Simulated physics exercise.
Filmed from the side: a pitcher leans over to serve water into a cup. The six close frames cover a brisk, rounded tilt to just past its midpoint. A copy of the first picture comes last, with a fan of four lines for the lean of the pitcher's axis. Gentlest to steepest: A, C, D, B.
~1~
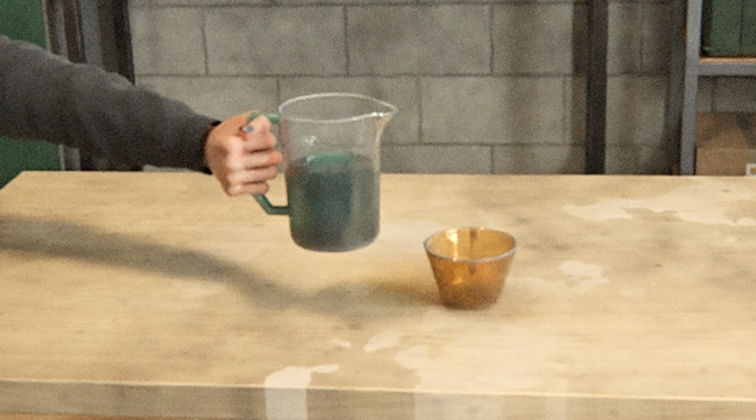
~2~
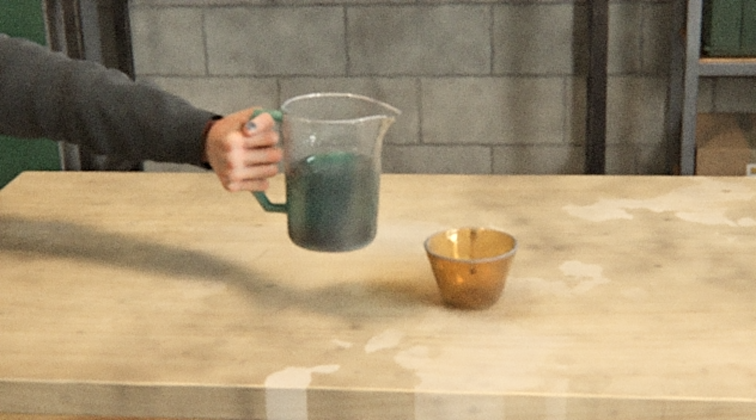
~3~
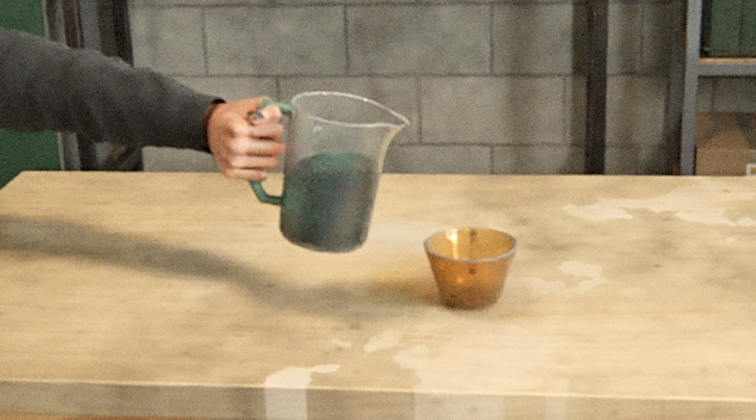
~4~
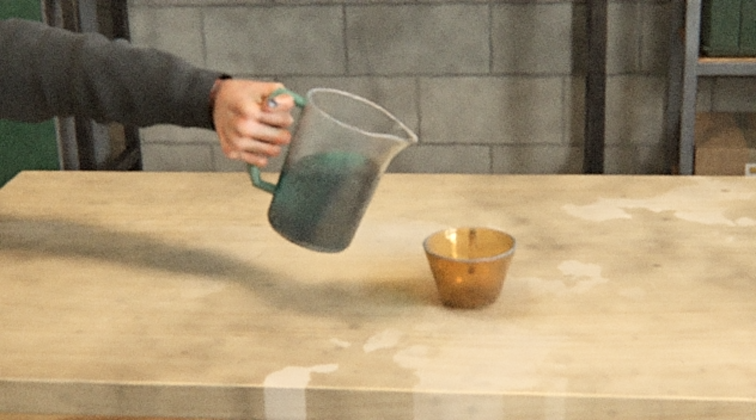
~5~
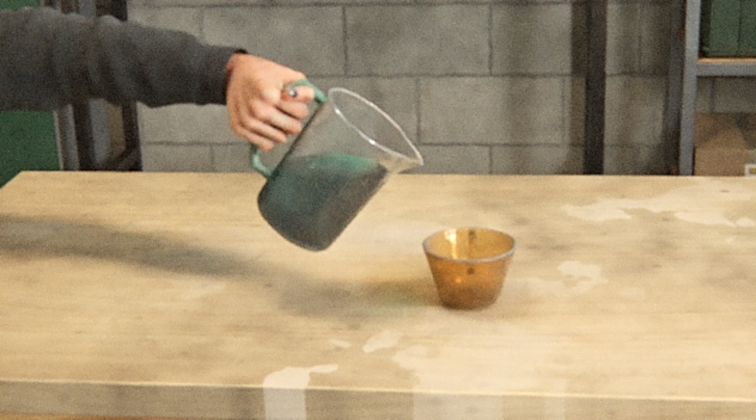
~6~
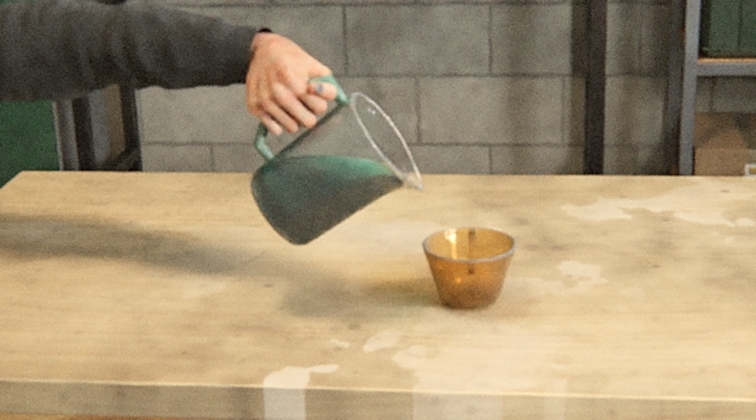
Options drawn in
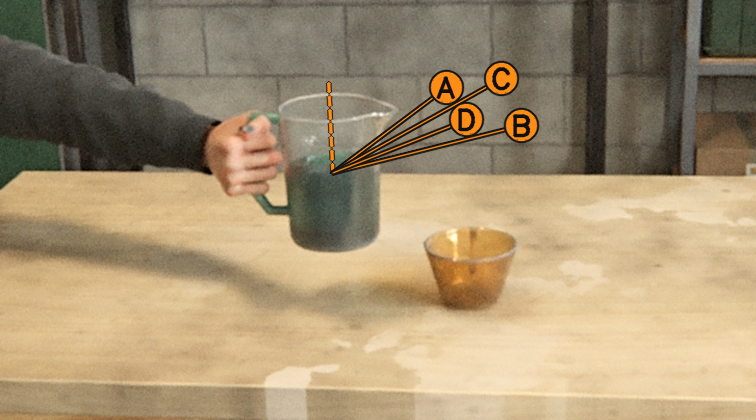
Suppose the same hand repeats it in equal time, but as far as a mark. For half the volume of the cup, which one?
D beats the others.
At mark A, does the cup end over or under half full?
Under half.
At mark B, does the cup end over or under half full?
Over.
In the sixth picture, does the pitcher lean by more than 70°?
No.
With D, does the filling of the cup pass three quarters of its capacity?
No, less.
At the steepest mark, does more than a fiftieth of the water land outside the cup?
Yes.
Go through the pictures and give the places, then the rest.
Upright, lip at (396, 110); rim of the cup round (471, 243); nothing has left yet.
Tipped about 3°, lip at (399, 113); nothing has left yet.
Tipped about 11°, lip at (407, 123); nothing has left yet.
Tipped about 23°, lip at (416, 140); nothing has left yet.
Tipped about 38°, lip at (422, 163); nothing has left yet.
Tipped about 54°, lip at (422, 187); nothing has left yet.
On the marked copy, A at (433, 97); B at (504, 129); C at (486, 87); D at (450, 126).
With A, the cup ends with about 9 % of what it can hold.
With B, the cup ends with about 69 % of what it can hold; 10 % of the water is spilt.
With C, the cup ends with about 25 % of what it can hold.
With D, the cup ends with about 51 % of what it can hold.
